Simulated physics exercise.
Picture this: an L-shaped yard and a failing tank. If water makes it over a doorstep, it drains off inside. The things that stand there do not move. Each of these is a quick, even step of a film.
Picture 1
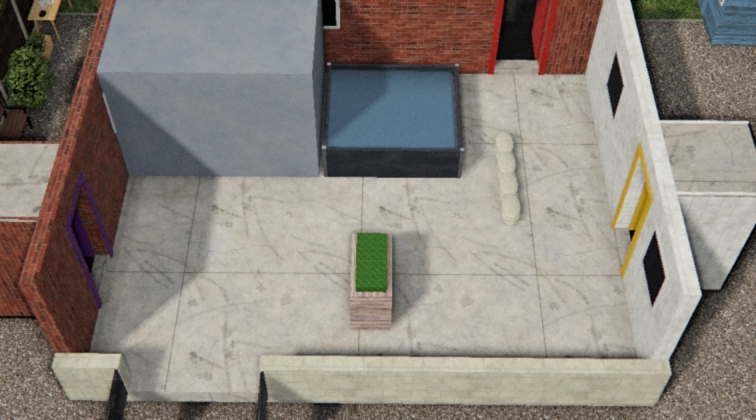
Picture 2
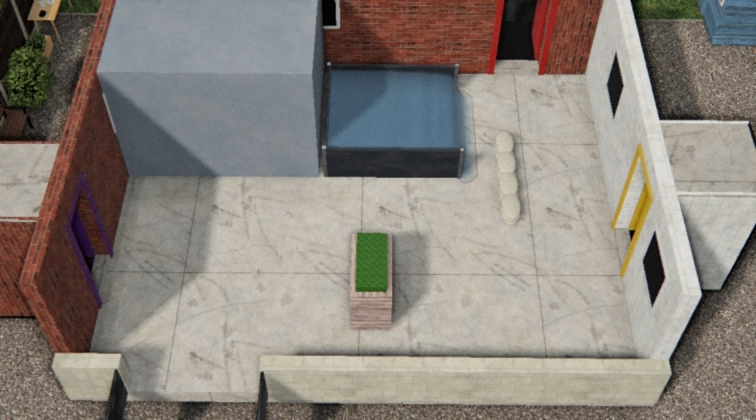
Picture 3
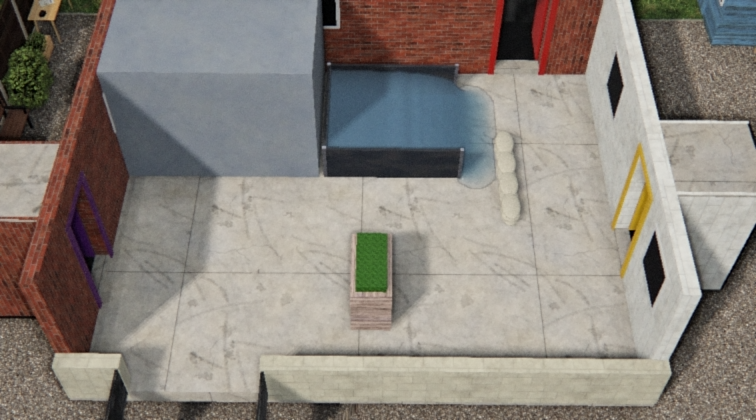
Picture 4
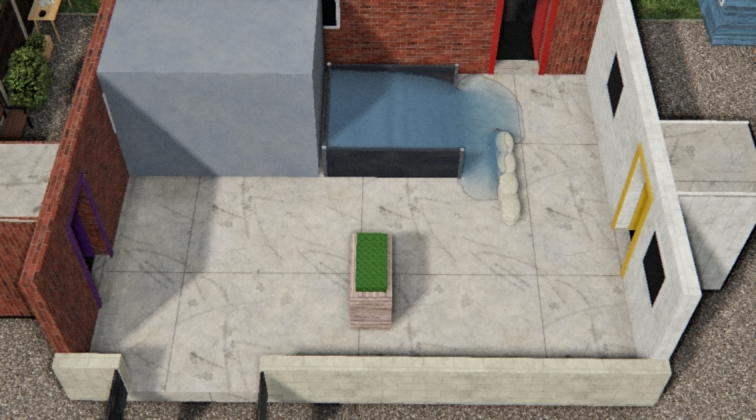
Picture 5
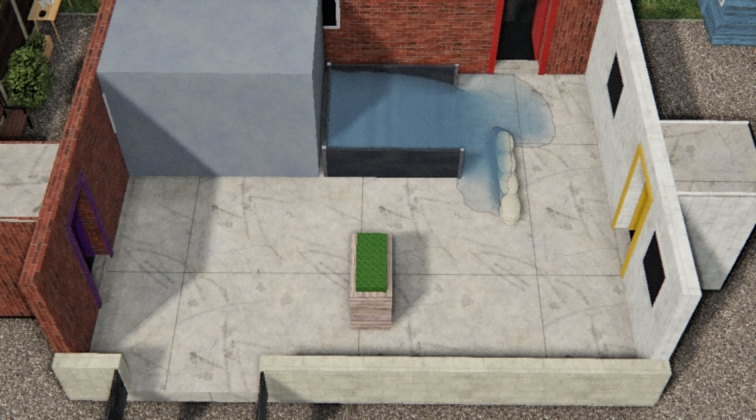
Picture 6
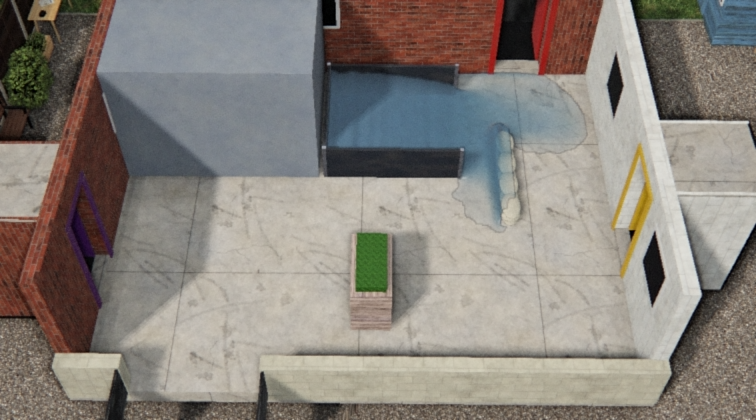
Water pours from the right side of a dark tank and spreads around pale stones.
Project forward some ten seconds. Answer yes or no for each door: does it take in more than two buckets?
Yellow door: No; purple door: No; red door: Yes.
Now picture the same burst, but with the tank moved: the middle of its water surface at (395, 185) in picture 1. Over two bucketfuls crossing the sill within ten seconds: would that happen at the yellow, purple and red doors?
Taking the doors in turn, yellow surpasses that, purple remains short, and red remains short.
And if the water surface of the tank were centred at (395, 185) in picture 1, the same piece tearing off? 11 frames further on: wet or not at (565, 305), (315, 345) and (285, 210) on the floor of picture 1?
Result: Inundated; spared; spared.
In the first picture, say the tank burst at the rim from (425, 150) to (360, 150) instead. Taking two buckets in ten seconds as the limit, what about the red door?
Result for the red door: It lets in too little.
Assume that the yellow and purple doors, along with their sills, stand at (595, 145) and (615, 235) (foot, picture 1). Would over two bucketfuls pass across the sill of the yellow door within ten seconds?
Well, the yellow door overshoots.
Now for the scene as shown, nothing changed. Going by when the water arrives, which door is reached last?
Result: The purple-painted one.
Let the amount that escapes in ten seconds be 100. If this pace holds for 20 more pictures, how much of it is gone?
Roughly 60 percent of it.
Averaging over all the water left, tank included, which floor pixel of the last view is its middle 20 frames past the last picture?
Centre: Close to (486, 168).
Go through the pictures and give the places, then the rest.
In the first frame, still water in the water tank at (393, 109).
In the second frame, water pours out at (456, 126) and has run to (462, 180).
In the third frame, the front is at (485, 183), out from the gap at (456, 127).
In the fourth frame, the front is at (496, 196), out from the gap at (456, 128).
In the fifth frame, water pours out at (456, 128) and has run to (498, 211).
In the sixth frame, the front is at (578, 113), out from the gap at (455, 129).
A moment on, water covers 25 % of the floor; the yellow door not reached, the purple door not reached, the red door wet at the sill, nothing in.
Next, water covers 40 % of the floor; the yellow door wet at the sill, nothing in, the purple door not reached, the red door under two buckets in.
Then, water covers 55 % of the floor; the yellow door wet at the sill, nothing in, the purple door not reached, the red door far over two buckets in.
Later, water covers 70 % of the floor; the yellow door wet at the sill, nothing in, the purple door not reached, the red door far over two buckets in.
In the end, water covers 95 % of the floor; the yellow door wet at the sill, nothing in, the purple door wet at the sill, nothing in, the red door far over two buckets in.
